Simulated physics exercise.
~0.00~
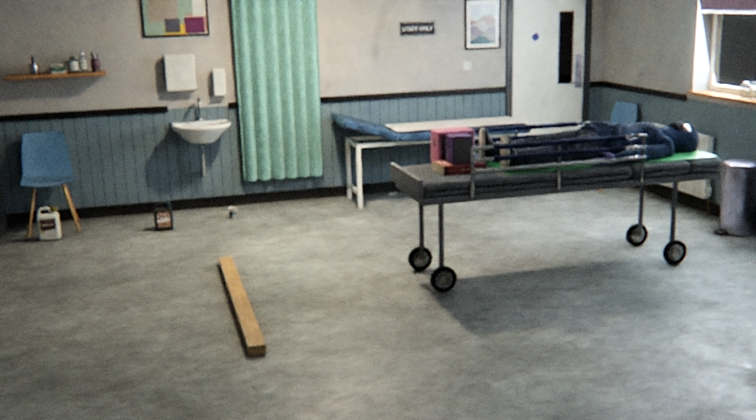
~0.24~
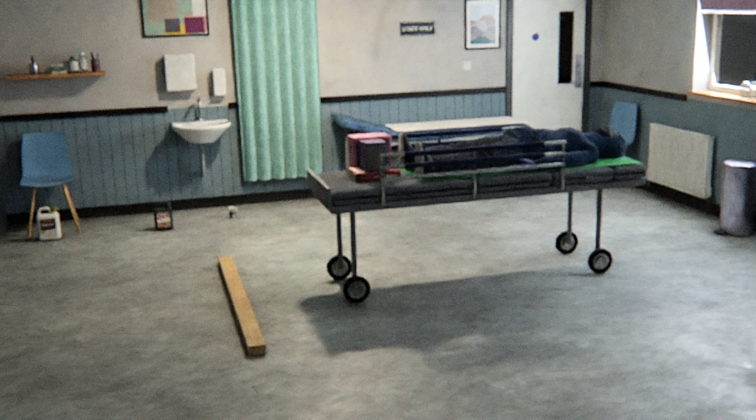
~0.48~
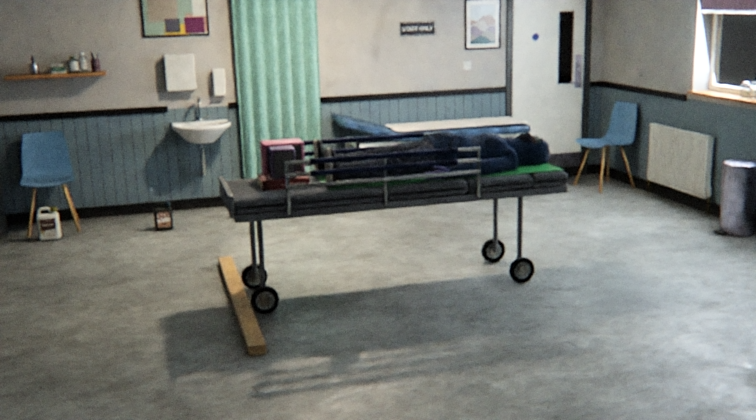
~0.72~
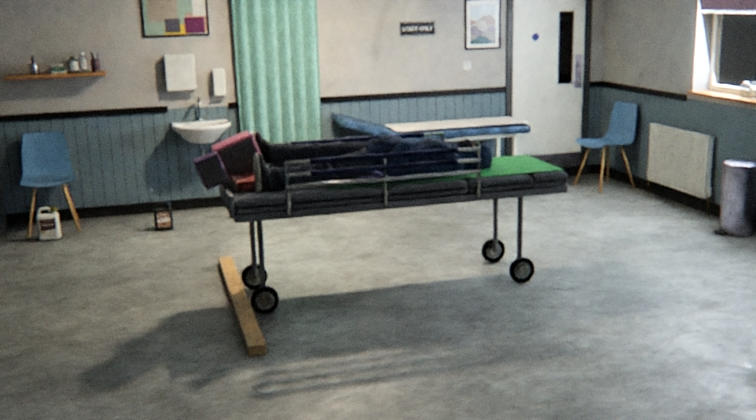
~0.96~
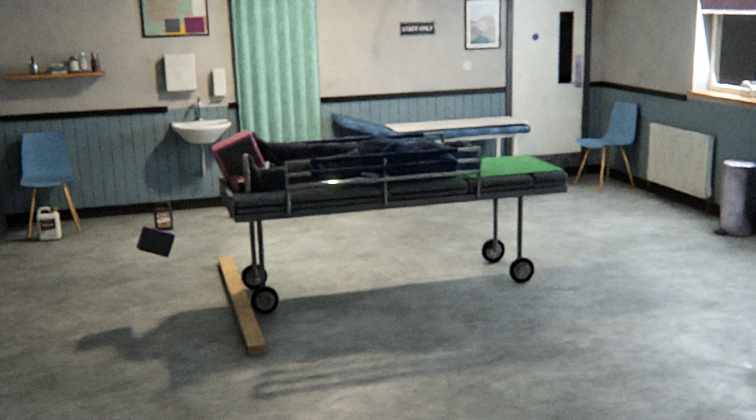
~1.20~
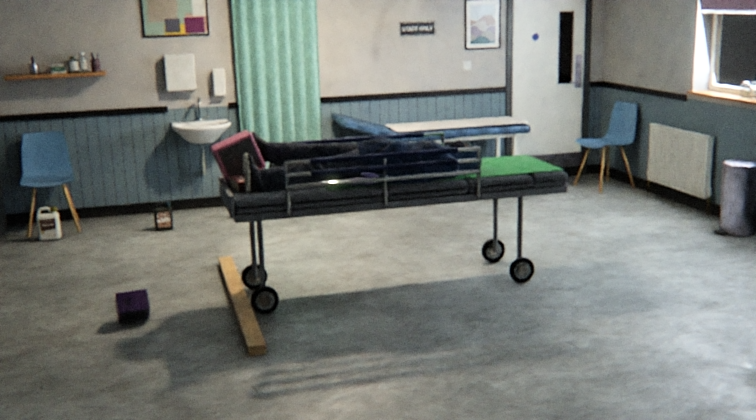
A wheeled hospital trolley carrying a person lying flat rolled left across a room and stopped dead against a wooden strip. The person slid toward the foot end, a purple box tumbled off onto the floor, and a pink one tipped but stayed aboard.
